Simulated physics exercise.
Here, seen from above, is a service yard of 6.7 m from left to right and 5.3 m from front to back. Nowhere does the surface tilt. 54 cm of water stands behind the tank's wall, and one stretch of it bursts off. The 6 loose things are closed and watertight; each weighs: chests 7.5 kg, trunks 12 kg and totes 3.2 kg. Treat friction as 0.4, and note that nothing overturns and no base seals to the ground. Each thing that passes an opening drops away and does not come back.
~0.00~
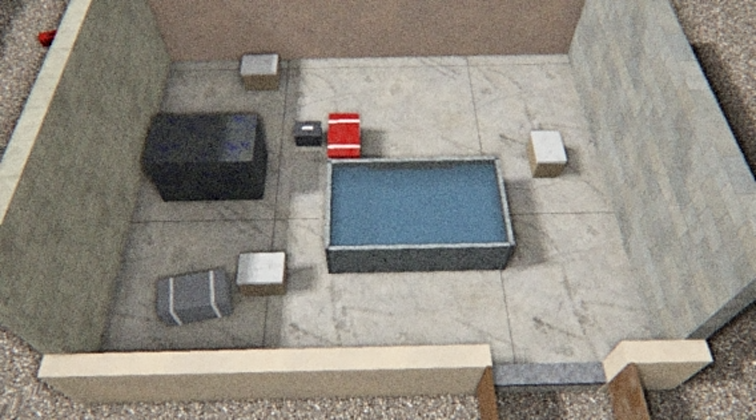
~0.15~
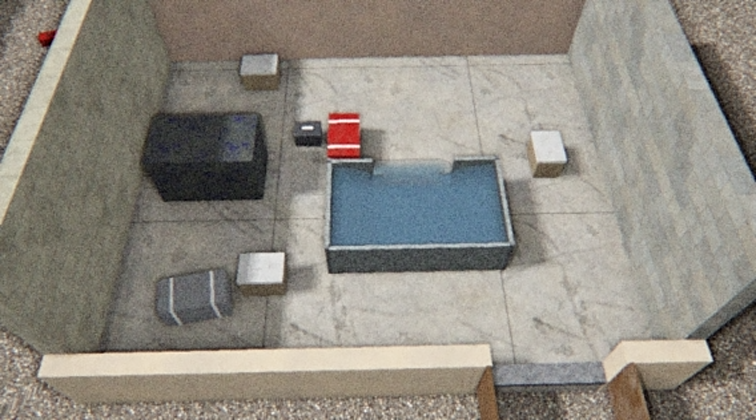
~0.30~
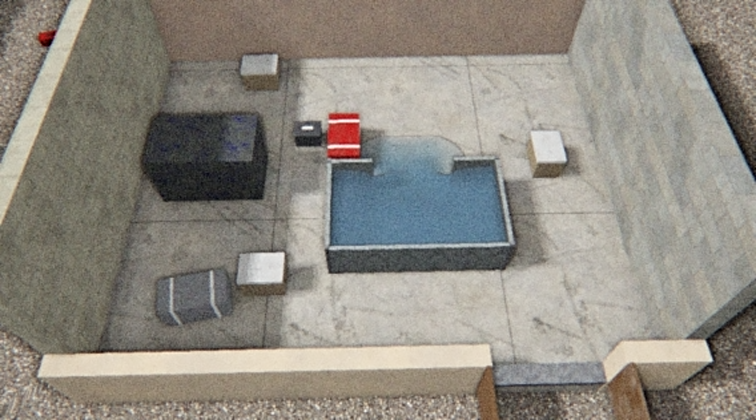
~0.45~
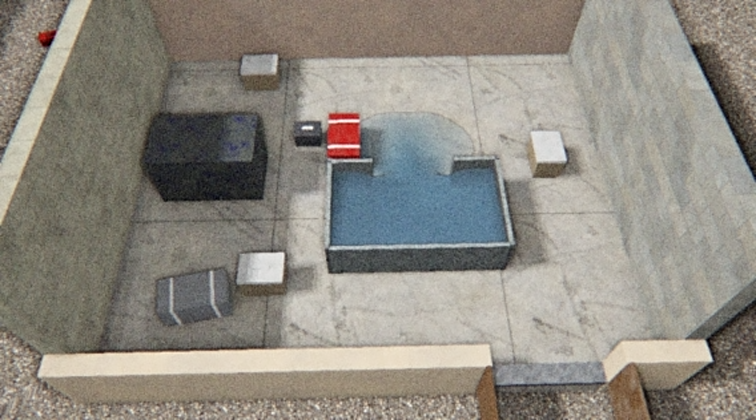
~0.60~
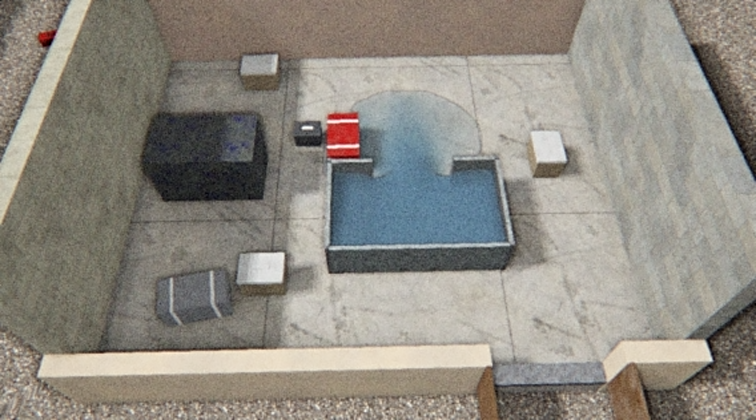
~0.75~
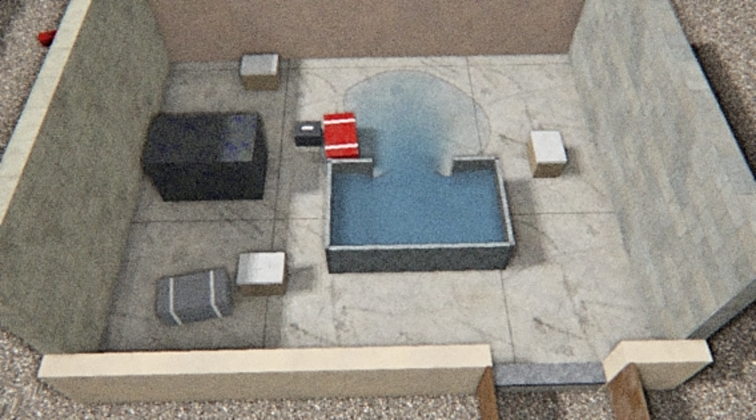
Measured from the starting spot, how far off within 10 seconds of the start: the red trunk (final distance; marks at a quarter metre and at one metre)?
Observation: Red trunk moves only moderately.
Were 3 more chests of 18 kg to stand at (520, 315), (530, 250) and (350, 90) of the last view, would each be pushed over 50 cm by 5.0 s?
Taking them in the order given: Falls short, falls short and exceeds it.
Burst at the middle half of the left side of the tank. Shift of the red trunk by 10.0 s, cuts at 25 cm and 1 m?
In that scenario the red trunk would have stayed in place.
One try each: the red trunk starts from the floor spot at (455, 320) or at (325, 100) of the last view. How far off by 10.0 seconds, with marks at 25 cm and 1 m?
One after the other: It stays more or less still, and then it is taken far off.
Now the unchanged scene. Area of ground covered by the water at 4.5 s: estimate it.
Somewhere about 22 m2, give or take.
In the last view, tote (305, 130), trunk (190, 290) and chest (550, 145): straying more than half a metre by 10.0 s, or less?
First one went too far, second one stayed inside, third one went too far.
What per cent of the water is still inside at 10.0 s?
94 %.
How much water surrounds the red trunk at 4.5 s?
Somewhere close to 1 cm.
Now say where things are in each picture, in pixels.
The first picture shows the red trunk at (344, 134), on the bottom; 2.9 m2 under water; 0 of 6 have shifted.
The second picture shows the red trunk at (344, 134) rests on the ground; 3.4 m2 under water; 0 of 6 have shifted.
The third picture shows the red trunk at (344, 134), on the bottom; 4.1 m2 under water; 0 of 6 have shifted.
The fourth picture shows the red trunk at (344, 134) rests on the ground; water covers 5.0 m2; 0 of 6 have shifted.
The fifth picture shows the red trunk at (343, 134), on the bottom; 5.9 m2 under water; 0 of 6 have shifted.
The sixth picture shows the red trunk at (340, 134) rests on the ground, 5 cm from its start; 6.9 m2 under water; 0 of 6 have shifted.
After 2.0 s the red trunk is near (312, 137), 0.5 m from its start, aground; 0 of 6 are out; 0 afloat.
After 4.5 s the red trunk is near (310, 138), 0.5 m from its start, aground; 0 of 6 are out; 1 afloat.
After 7.0 s the red trunk is near (319, 139), 0.4 m from its start, aground; 0 of 6 are out; 3 afloat.
After 10.0 s the red trunk is near (368, 143), 0.4 m from its start, afloat; 0 of 6 are out; 4 afloat.
